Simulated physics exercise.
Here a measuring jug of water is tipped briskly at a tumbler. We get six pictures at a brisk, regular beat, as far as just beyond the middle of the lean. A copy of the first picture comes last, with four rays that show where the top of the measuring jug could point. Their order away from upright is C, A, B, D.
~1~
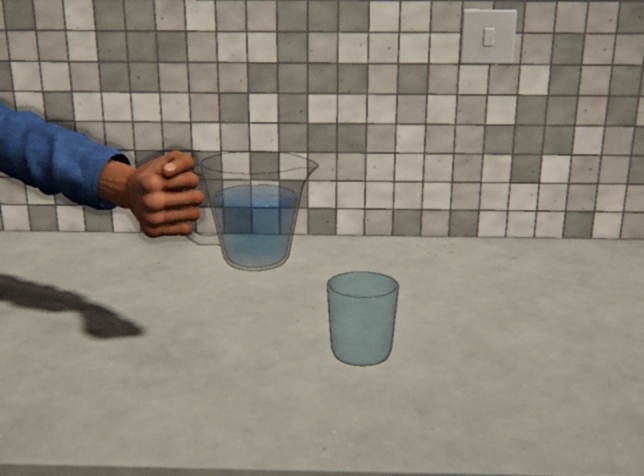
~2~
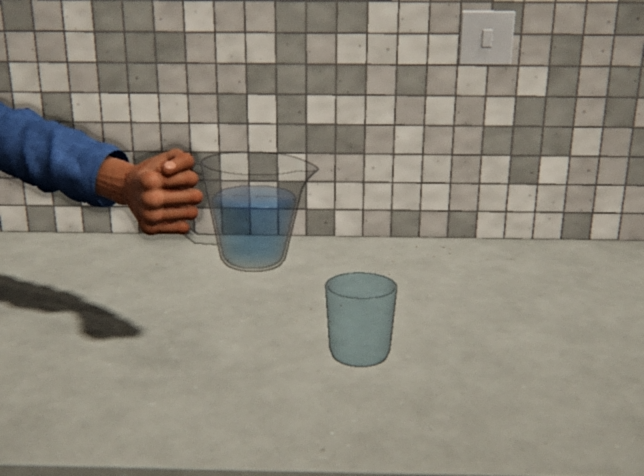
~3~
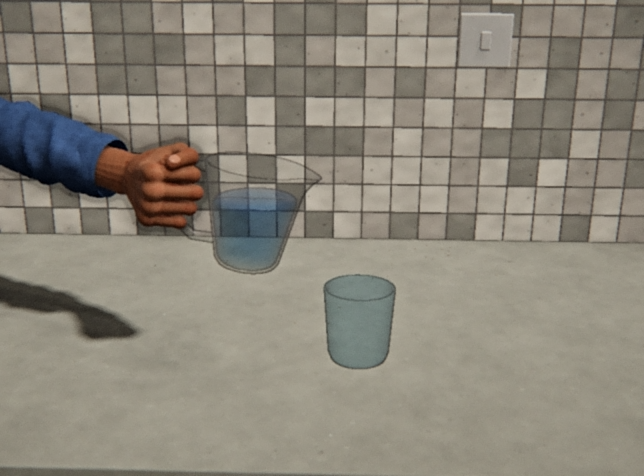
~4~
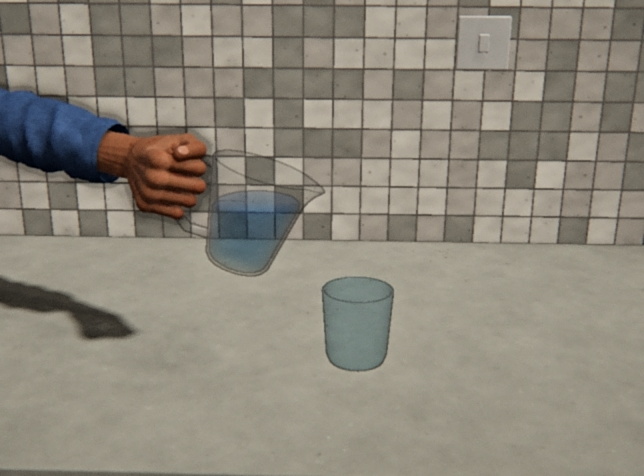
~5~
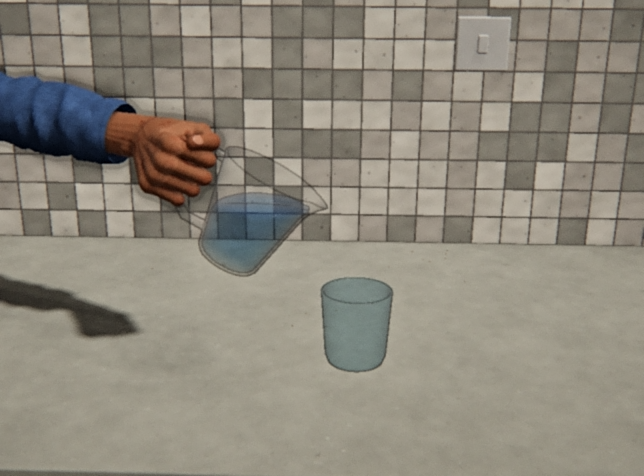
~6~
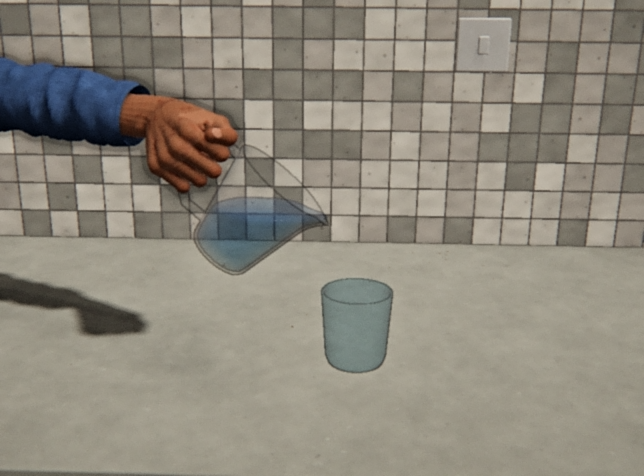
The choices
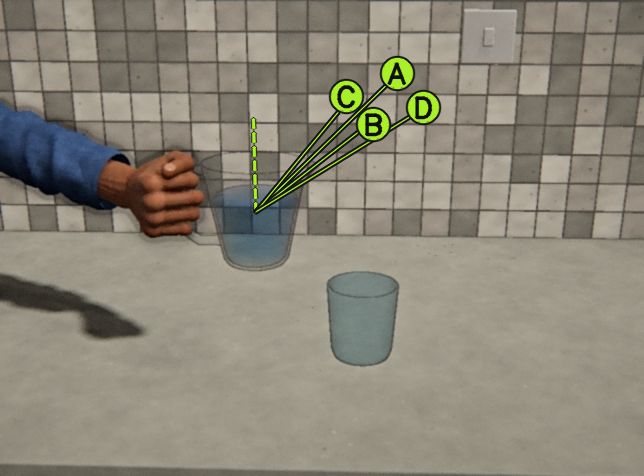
A hand in a blue sleeve steadily tilted a clear jug of blue water to the right, its spout dipping lower near a glass tumbler on the counter, with no water leaving the jug.
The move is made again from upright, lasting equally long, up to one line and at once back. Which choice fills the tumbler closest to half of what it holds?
It is D.
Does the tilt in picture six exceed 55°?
No, it does not.
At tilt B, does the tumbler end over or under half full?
Under half.
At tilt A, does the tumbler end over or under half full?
Under.
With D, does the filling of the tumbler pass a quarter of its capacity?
Yes, clearly.
On the marked copy, A at (385, 85); B at (357, 132); C at (338, 112); D at (409, 116).
For tilt A, the tumbler ends with about 18 % of what it can hold.
For tilt B, the tumbler ends with about 31 % of what it can hold.
For tilt C, the tumbler ends with about 8 % of what it can hold.
For tilt D, the tumbler ends with about 46 % of what it can hold.
